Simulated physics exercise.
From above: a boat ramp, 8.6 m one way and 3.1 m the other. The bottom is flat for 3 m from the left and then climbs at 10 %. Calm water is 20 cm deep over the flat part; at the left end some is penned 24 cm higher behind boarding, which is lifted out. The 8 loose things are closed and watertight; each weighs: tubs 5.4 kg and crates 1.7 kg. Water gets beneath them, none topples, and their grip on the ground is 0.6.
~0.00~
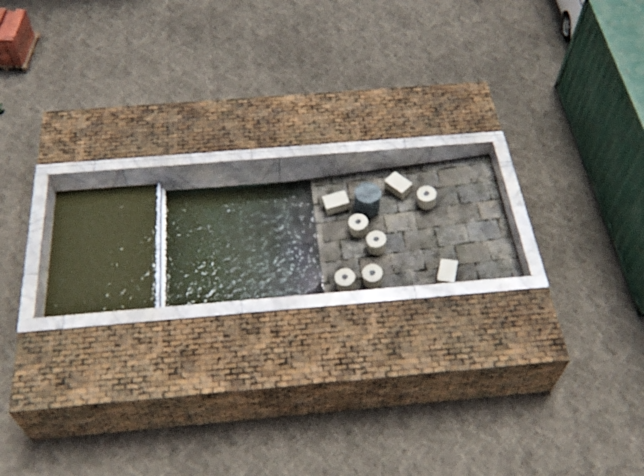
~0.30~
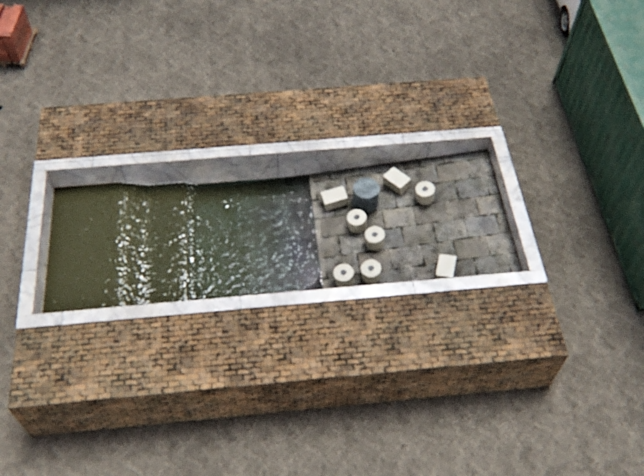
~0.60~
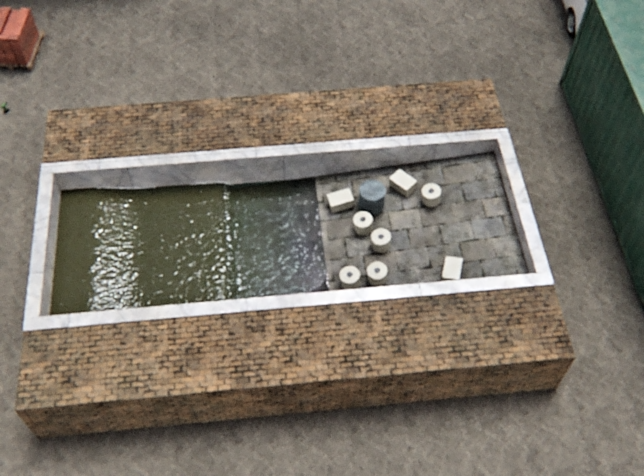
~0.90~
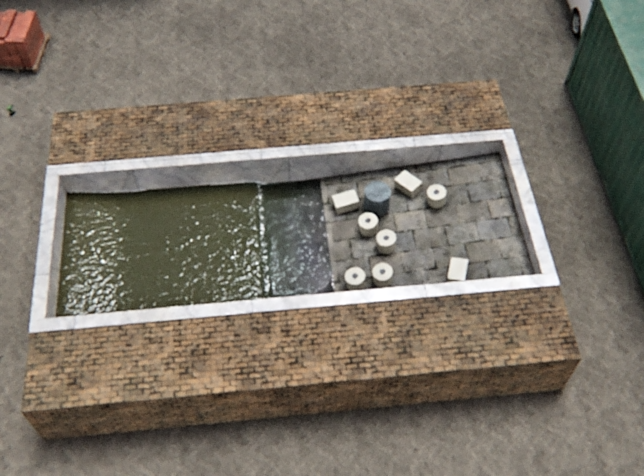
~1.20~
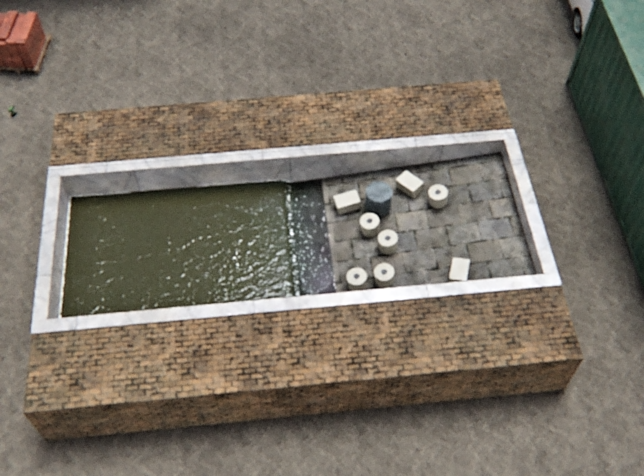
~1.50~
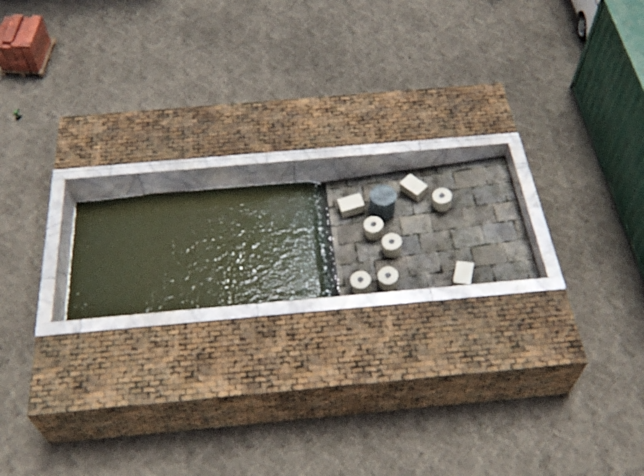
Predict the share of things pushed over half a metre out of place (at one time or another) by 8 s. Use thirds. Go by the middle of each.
It is two thirds or above.
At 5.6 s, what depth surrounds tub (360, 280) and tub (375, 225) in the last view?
About 9 and 4 cm.
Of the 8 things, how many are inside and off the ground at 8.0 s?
5 of them.
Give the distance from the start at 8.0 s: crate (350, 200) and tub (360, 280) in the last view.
In that order: 200 cm, 200 cm.
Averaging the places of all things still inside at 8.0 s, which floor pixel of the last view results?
At about (305, 253).
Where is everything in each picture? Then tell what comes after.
A tub at (346, 277), on the bottom; a crate at (337, 199) rests on the ground; water covers 15.1 m2; 0 of 8 have shifted, in the first frame.
A tub at (345, 272), on the bottom; a crate at (335, 195) rests on the ground; water covers 15.1 m2; 0 of 8 have shifted, in the second frame.
A tub at (351, 275) rests on the ground; a crate at (342, 197) rests on the ground; 15.1 m2 under water; 0 of 8 have shifted, in the third frame.
A tub at (357, 276), on the bottom; a crate at (347, 198), on the bottom; water covers 15.1 m2; 0 of 8 have shifted, in the fourth frame.
A tub at (358, 276), on the bottom; a crate at (348, 199) rests on the ground; 15.1 m2 under water; 0 of 8 have shifted, in the fifth frame.
A tub at (362, 280) rests on the ground; a crate at (352, 202), on the bottom; water covers 15.1 m2; 0 of 8 have shifted, in the sixth frame.
After 2.1 s 0 of 8 are over 50 cm from their spots; 0 afloat.
After 3.6 s 2 of 8 are over 50 cm from their spots; 5 afloat.
After 5.6 s 3 of 8 are over 50 cm from their spots; 6 afloat.
After 8.0 s 7 of 8 are over 50 cm from their spots, and 7 have been at some point; 5 afloat.
